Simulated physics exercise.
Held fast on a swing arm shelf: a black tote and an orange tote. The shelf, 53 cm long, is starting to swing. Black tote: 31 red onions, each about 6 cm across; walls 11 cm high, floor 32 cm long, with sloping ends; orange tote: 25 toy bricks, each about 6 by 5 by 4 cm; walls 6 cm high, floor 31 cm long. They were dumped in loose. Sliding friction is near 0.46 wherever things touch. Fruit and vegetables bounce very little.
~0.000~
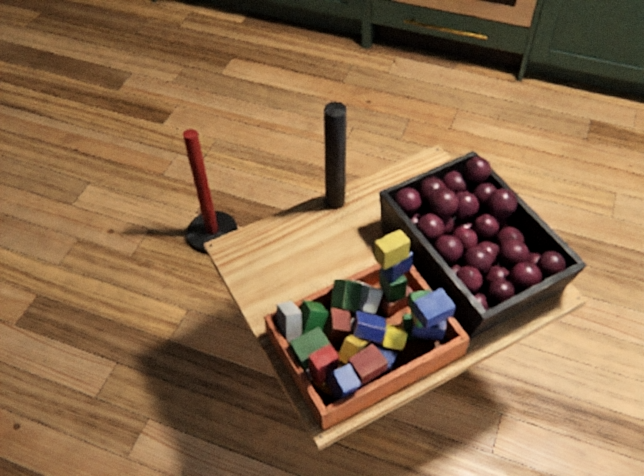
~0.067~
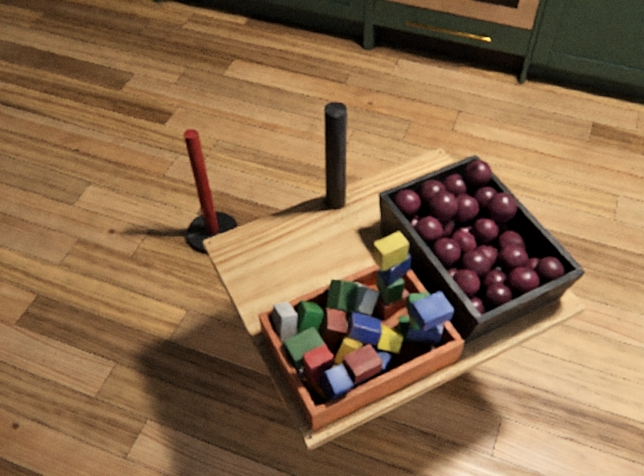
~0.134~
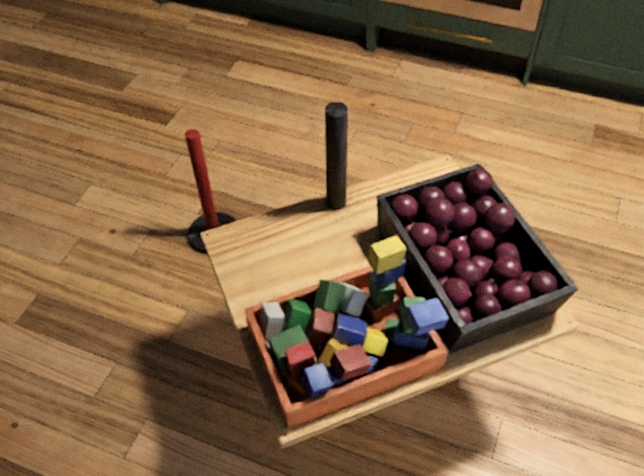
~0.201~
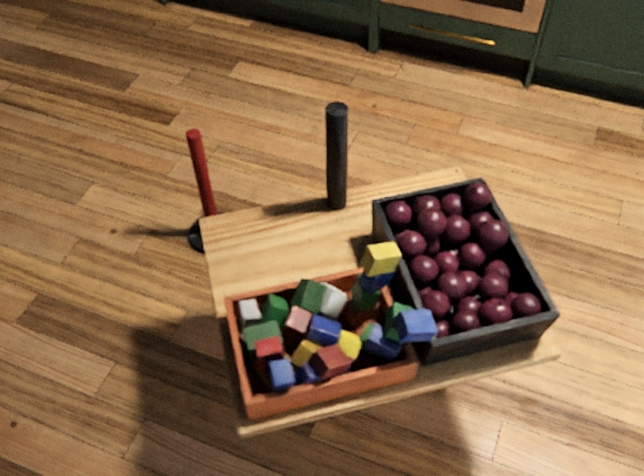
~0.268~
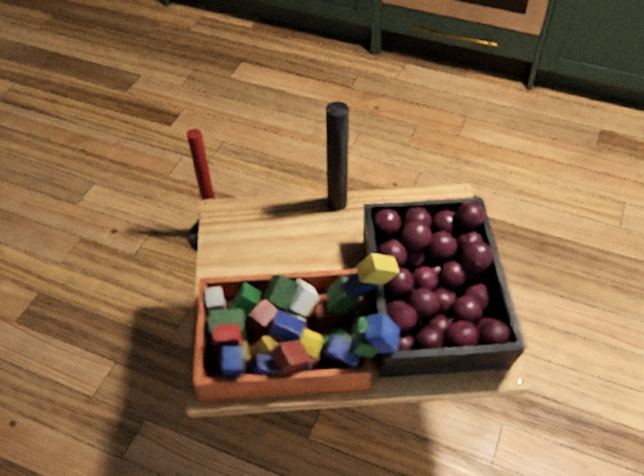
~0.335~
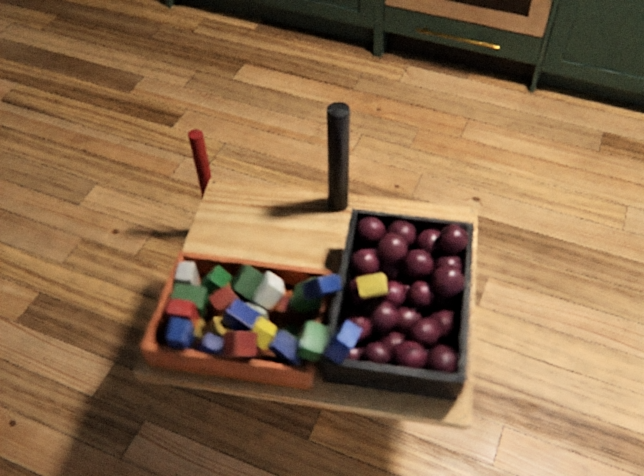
A wooden shelf swings clockwise, carrying two totes, as toy bricks shift toward the dark balls.
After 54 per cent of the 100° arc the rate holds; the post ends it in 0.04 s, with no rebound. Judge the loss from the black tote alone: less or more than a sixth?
Under a sixth of the red onions leave the black tote.
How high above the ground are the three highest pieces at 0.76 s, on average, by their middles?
About 58 cm.
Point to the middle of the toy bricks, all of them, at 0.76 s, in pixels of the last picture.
At about (154, 176).
After 0.56 s, end of the swing.
After 0.64 s, 0 of 31 out of the black tote and 5 of 25 out of the orange tote.
After 0.76 s, 0 of 31 out of the black tote and 8 of 25 out of the orange tote.
After 0.98 s, 0 of 31 out of the black tote and 8 of 25 out of the orange tote.
Final count (at 1.42 s), 0 of 31 out of the black tote and 8 of 25 out of the orange tote. Asked share, 0 of 31, 0 per cent.
